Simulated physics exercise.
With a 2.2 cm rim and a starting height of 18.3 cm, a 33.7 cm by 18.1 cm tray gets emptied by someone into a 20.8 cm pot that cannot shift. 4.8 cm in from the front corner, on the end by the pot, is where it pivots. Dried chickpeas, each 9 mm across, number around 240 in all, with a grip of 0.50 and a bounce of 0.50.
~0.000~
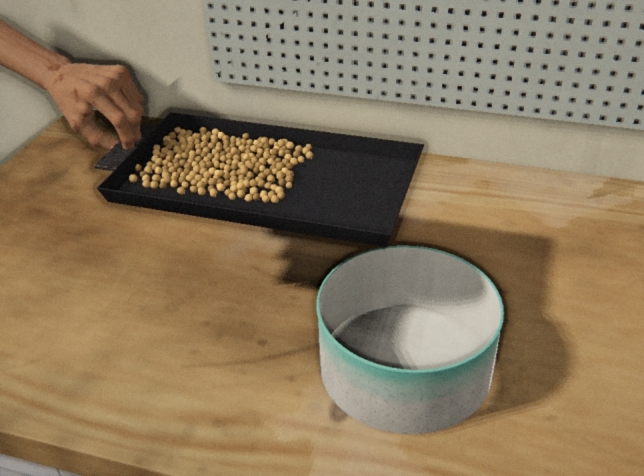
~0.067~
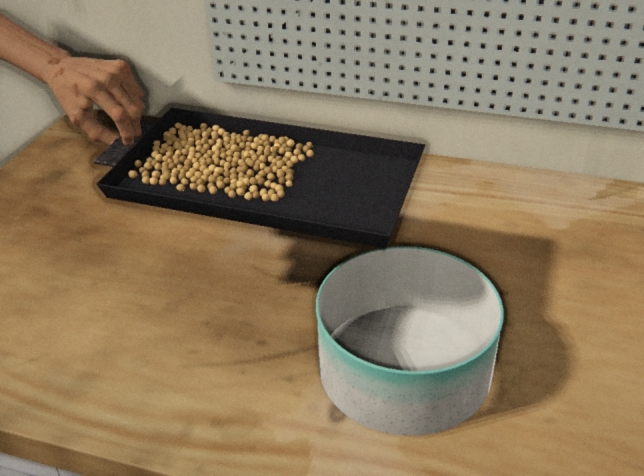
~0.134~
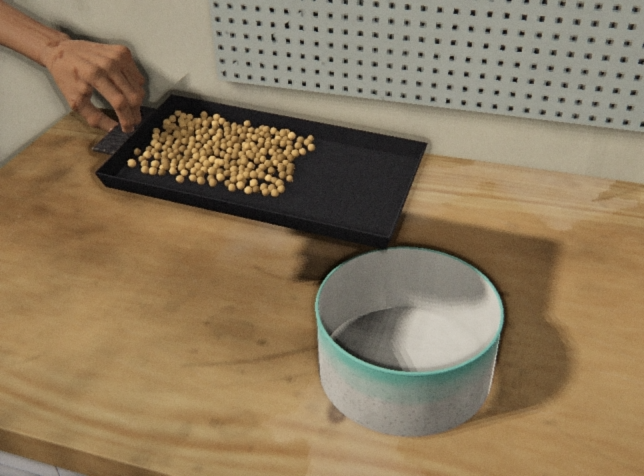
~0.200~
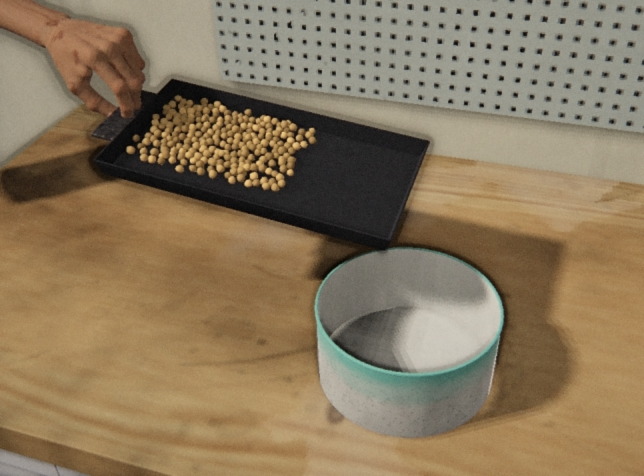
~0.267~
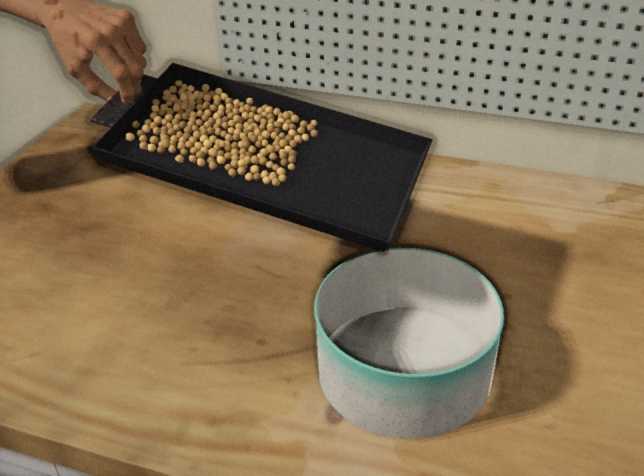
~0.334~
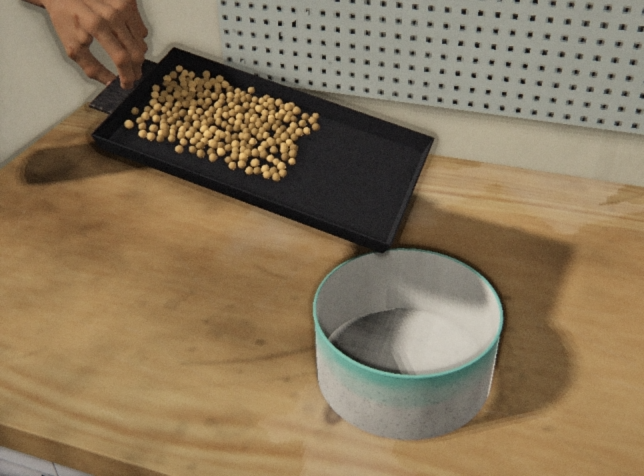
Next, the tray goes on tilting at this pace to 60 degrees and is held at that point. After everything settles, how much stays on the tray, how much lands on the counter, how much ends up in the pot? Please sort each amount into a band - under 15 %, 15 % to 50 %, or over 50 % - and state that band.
Tray: Over 50 %; counter: Under 15 %; pot: 15 % to 50 %.
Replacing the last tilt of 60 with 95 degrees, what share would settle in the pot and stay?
Result: Close to 100 %.
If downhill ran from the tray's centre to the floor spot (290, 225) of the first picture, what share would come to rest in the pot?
My best guess is some 5 per cent.
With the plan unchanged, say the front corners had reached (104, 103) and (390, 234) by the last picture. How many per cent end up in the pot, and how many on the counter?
Per cent by place - pot 15, counter 15.
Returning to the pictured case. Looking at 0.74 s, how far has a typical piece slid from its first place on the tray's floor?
Displacement on the tray: Roughly 10 cm.
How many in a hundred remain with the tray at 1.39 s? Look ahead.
Something like 80 percent, roughly.
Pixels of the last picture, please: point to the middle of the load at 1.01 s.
Look near (373, 212) in the last picture.
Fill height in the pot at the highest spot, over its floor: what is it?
1.0 cm.
After 0.74 s, tilt 37 degrees; the tray holds 100 %, the pot 0 %.
After 1.01 s, tilt 51 degrees; the tray holds 90 %, the pot 5 %.
Then, at 1.39 s, tilt 60 degrees; the tray holds 80 %, the pot 20 %.
At rest (2.0 s), tray 80 %, counter 0 %, pot 20 %.
